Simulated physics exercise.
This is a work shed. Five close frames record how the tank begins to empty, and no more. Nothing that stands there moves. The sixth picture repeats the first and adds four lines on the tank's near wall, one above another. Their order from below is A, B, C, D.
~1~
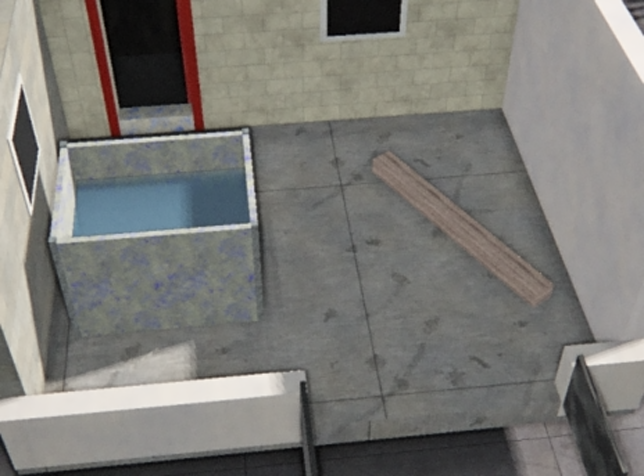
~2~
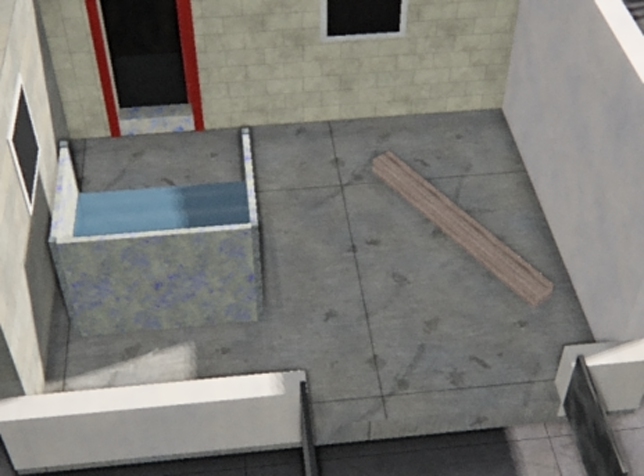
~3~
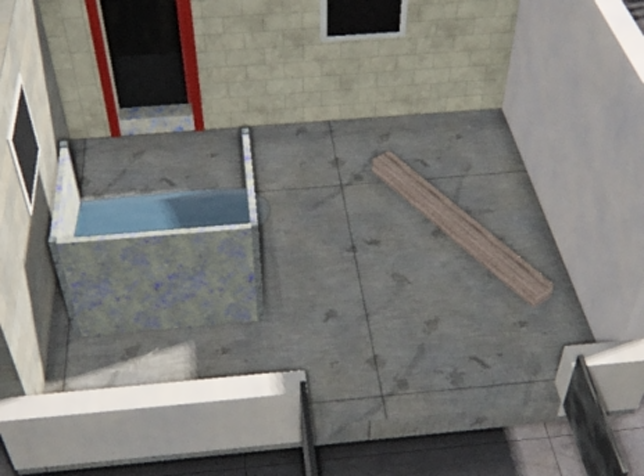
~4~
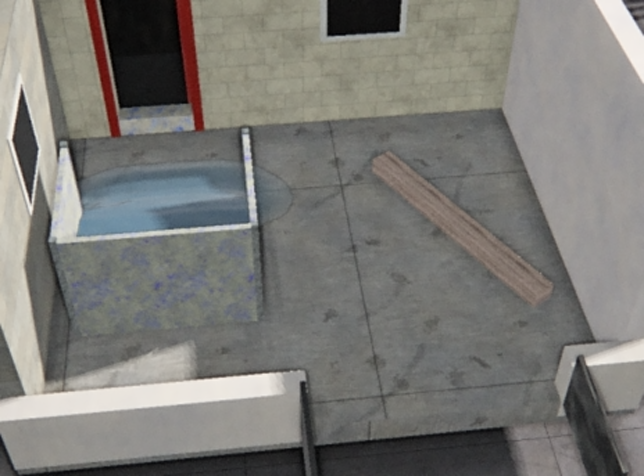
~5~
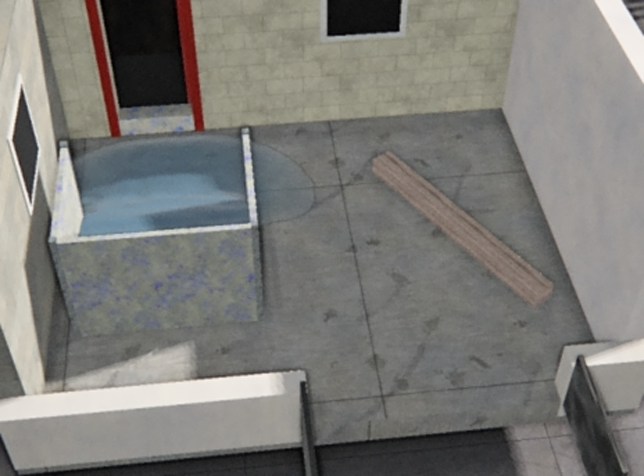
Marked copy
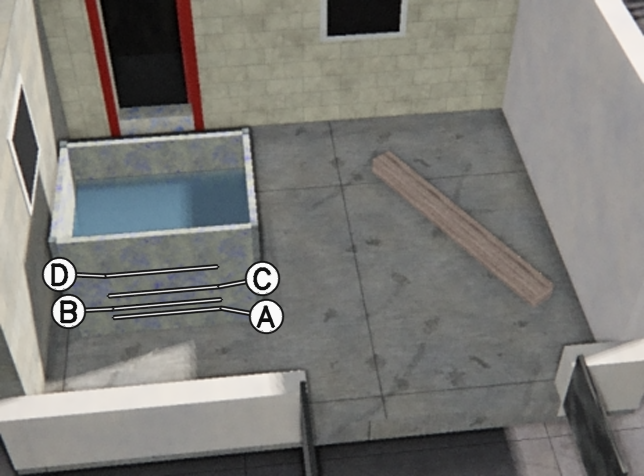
Water pouring out of a patterned tank as its back wall vanishes, spreading thinly across a grey yard beneath a red doorway.
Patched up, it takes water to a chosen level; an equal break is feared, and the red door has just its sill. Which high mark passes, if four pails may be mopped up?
The answer is level B.
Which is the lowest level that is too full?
C it is.
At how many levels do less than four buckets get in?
Two.
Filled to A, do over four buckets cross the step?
No, that is safe.
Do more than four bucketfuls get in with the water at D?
Yes, it does.
On the marked copy, A at (168, 312); B at (166, 304); C at (164, 291); D at (161, 271); from the bottom up A, B, C, D.
If A is chosen, nothing gets over.
If B is chosen, a splash gets over, under a bucket.
If C is chosen, about 9 bucketfuls get in.
If D is chosen, dozens of bucketfuls pour in.
